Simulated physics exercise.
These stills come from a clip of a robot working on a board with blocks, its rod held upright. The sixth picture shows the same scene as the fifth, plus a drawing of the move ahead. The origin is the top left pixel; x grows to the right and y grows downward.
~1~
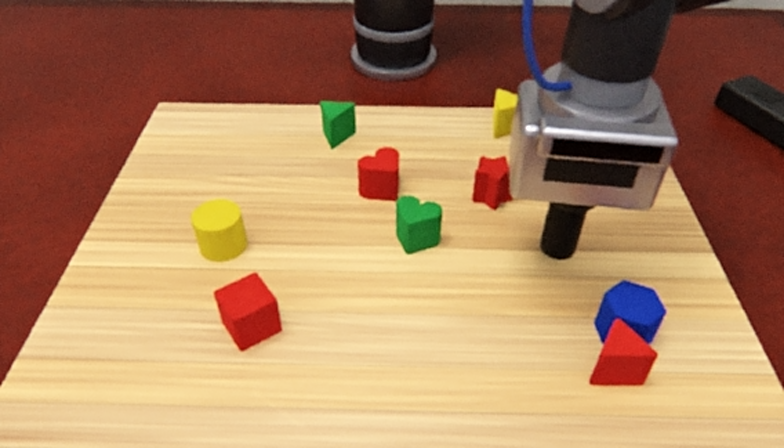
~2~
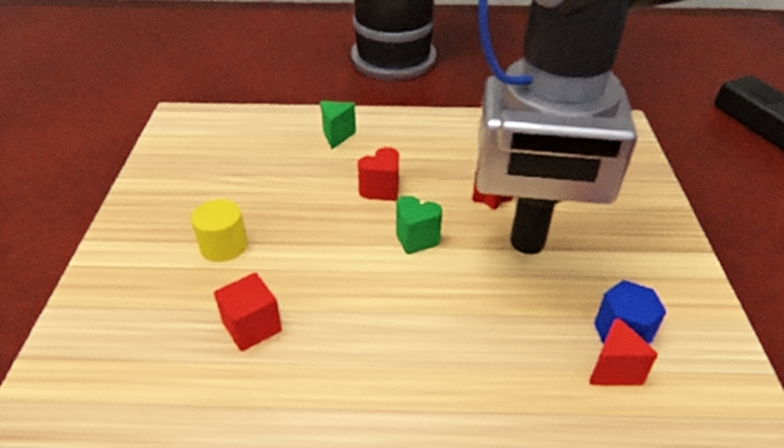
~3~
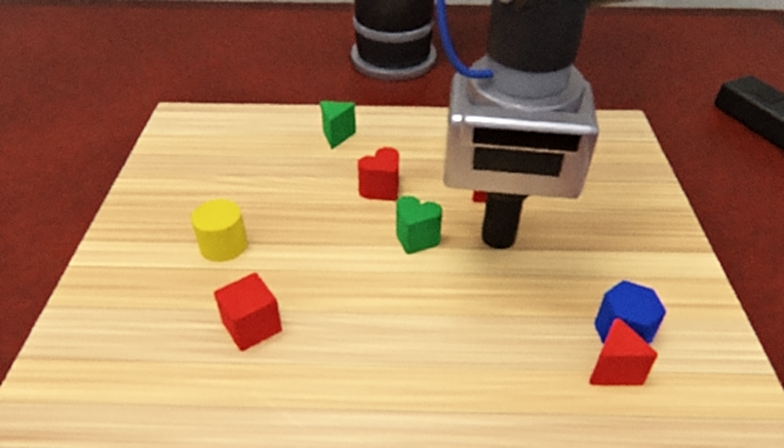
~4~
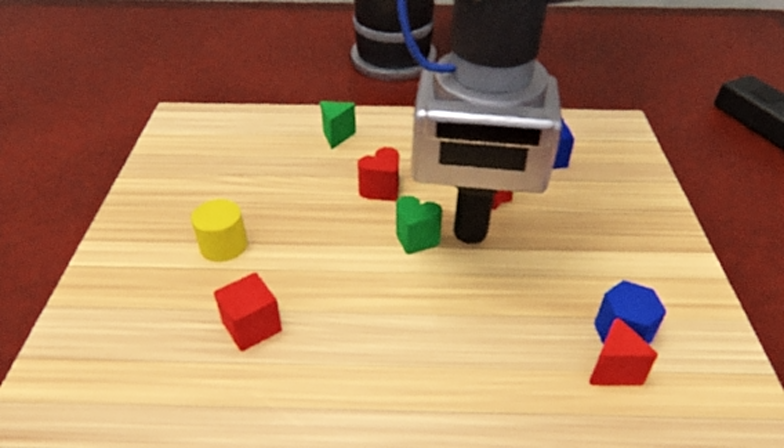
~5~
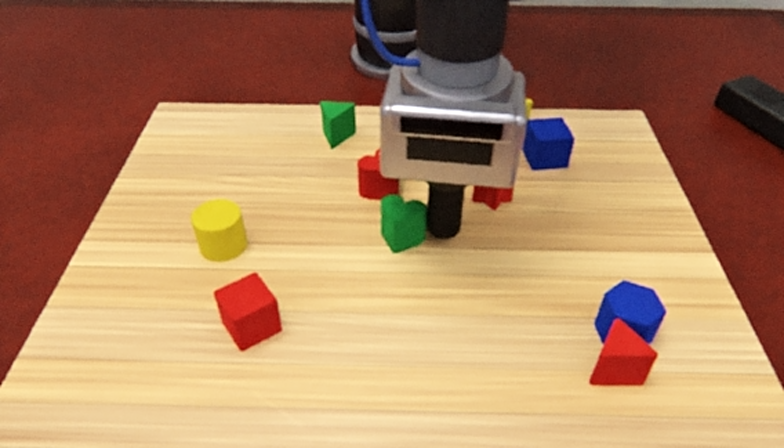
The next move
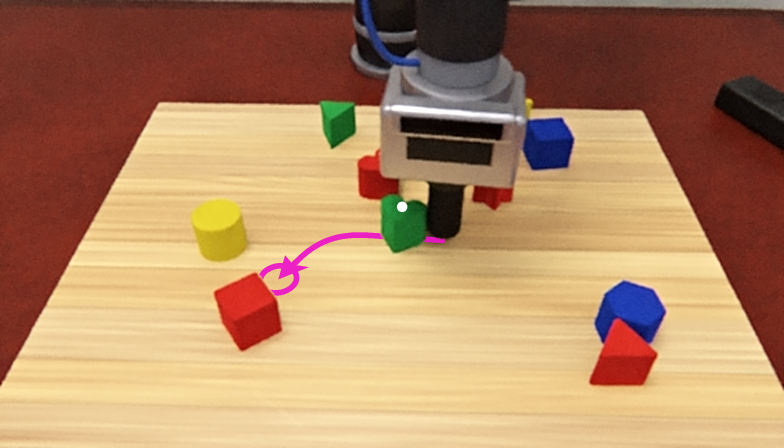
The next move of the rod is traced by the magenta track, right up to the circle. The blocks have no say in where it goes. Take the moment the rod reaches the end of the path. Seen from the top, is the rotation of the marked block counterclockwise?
I expect not.
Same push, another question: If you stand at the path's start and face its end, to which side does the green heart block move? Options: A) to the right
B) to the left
(A)
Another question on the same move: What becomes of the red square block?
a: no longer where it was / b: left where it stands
My pick is b.
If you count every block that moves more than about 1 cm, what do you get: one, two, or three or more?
My count: 1.
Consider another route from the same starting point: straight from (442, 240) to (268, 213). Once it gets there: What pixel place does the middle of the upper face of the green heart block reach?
At (288, 211).
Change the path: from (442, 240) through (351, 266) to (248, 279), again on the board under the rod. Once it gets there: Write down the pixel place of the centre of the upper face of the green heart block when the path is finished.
Its top centre lands on (348, 205).
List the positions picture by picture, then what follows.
The first picture shows tip of the rod at (557, 249), middles of tops, red square block at (245, 295), green heart block at (418, 208).
The second picture shows rod at (527, 244), nothing pushed.
The third picture shows rod at (498, 239), nothing pushed.
The fourth picture shows rod at (470, 234), nothing pushed.
The fifth picture shows rod at (443, 229), red square block at (245, 295), green heart block at (402, 207).
The line goes from (442, 240) by way of (381, 236) and (322, 243) to (278, 279); the dot is on the green heart block.
On the path given first. One third of the way, rod at (380, 225); green heart block at (337, 206), turned 10° anticlockwise.
Two thirds of the way, rod at (321, 231); green heart block at (276, 211).
At the end, rod at (276, 268); red square block unmoved; green heart block at (255, 216), turned 40° clockwise.
